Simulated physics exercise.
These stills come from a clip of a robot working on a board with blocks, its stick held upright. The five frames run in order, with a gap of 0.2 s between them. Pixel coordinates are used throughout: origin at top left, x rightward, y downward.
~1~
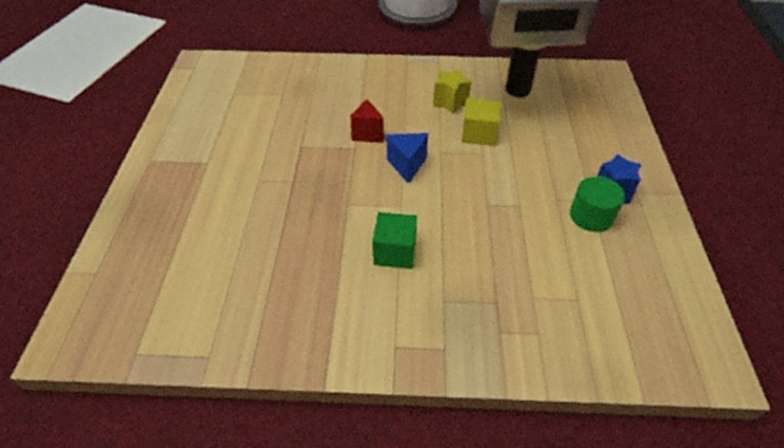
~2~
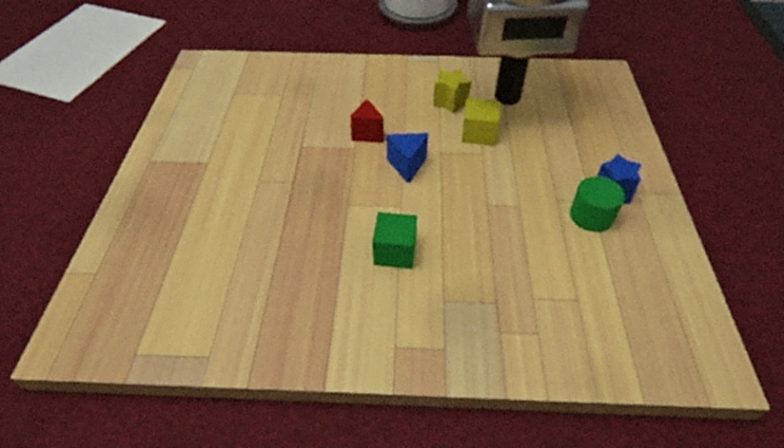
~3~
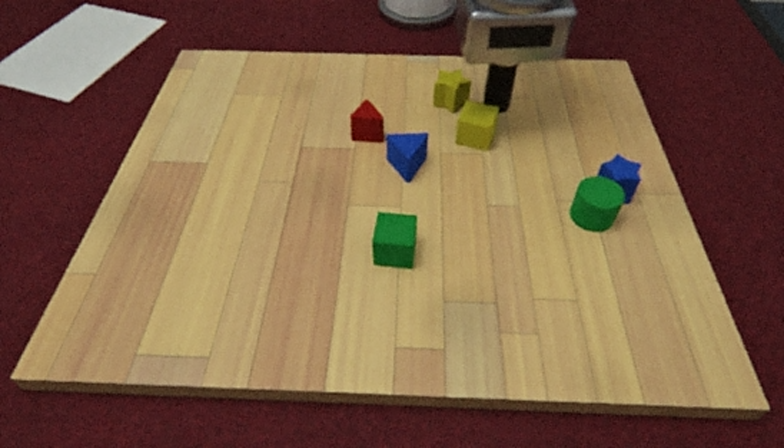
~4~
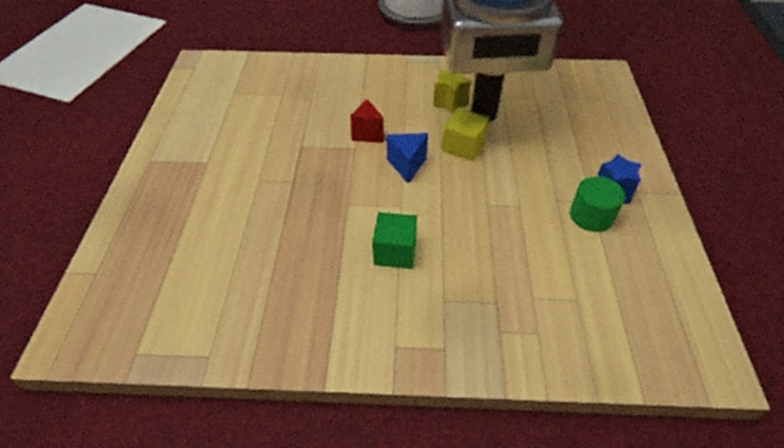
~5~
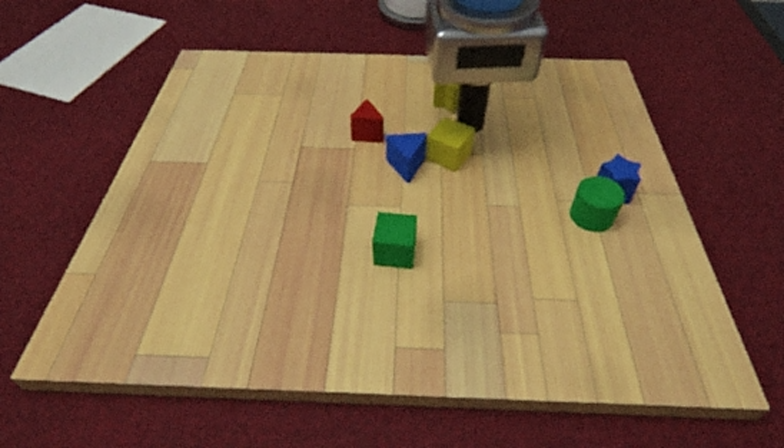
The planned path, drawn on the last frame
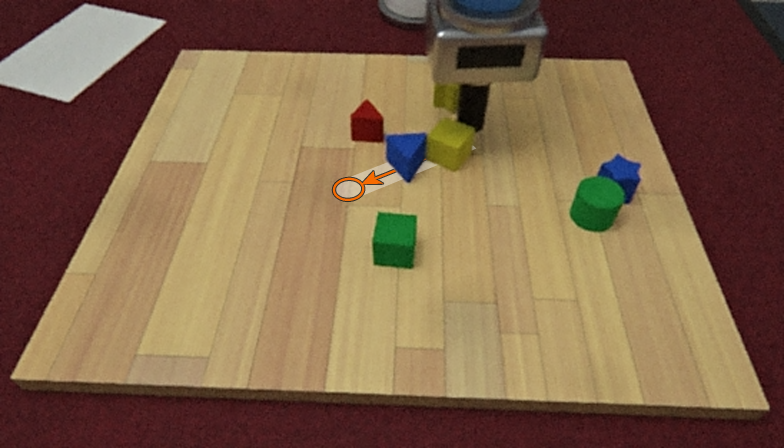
A robot arm with a dark stick moved down and left across a wooden board of colored blocks, pushing the yellow cube away from the yellow star and up against the blue triangular block.
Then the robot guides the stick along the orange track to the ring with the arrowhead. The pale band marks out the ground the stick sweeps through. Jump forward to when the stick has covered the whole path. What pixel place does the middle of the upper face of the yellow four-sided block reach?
Answer: (419, 164).
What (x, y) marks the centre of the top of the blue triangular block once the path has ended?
I'd place it at (317, 164), taking the centre of its top.
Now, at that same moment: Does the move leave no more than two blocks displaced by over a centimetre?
It seems so.
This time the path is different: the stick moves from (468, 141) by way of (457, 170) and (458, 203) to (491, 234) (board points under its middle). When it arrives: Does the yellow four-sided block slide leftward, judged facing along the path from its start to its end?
I'd say no.
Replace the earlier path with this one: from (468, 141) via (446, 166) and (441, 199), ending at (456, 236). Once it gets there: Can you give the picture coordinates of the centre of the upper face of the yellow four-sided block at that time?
At (408, 179).
Path on the board, from (468, 141) directly to (349, 189).
The first path, step by step. One third of the way, stick at (432, 140); blue triangular block at (400, 142); yellow four-sided block at (429, 154), turned 15° anticlockwise.
Two thirds of the way, stick at (389, 157); blue triangular block at (361, 152), turned 30° anticlockwise; yellow four-sided block at (419, 164), turned 60° anticlockwise.
At the end, stick at (347, 173); red triangular block in place; blue triangular block at (317, 164); yellow four-sided block at (419, 164), turned 60° anticlockwise.
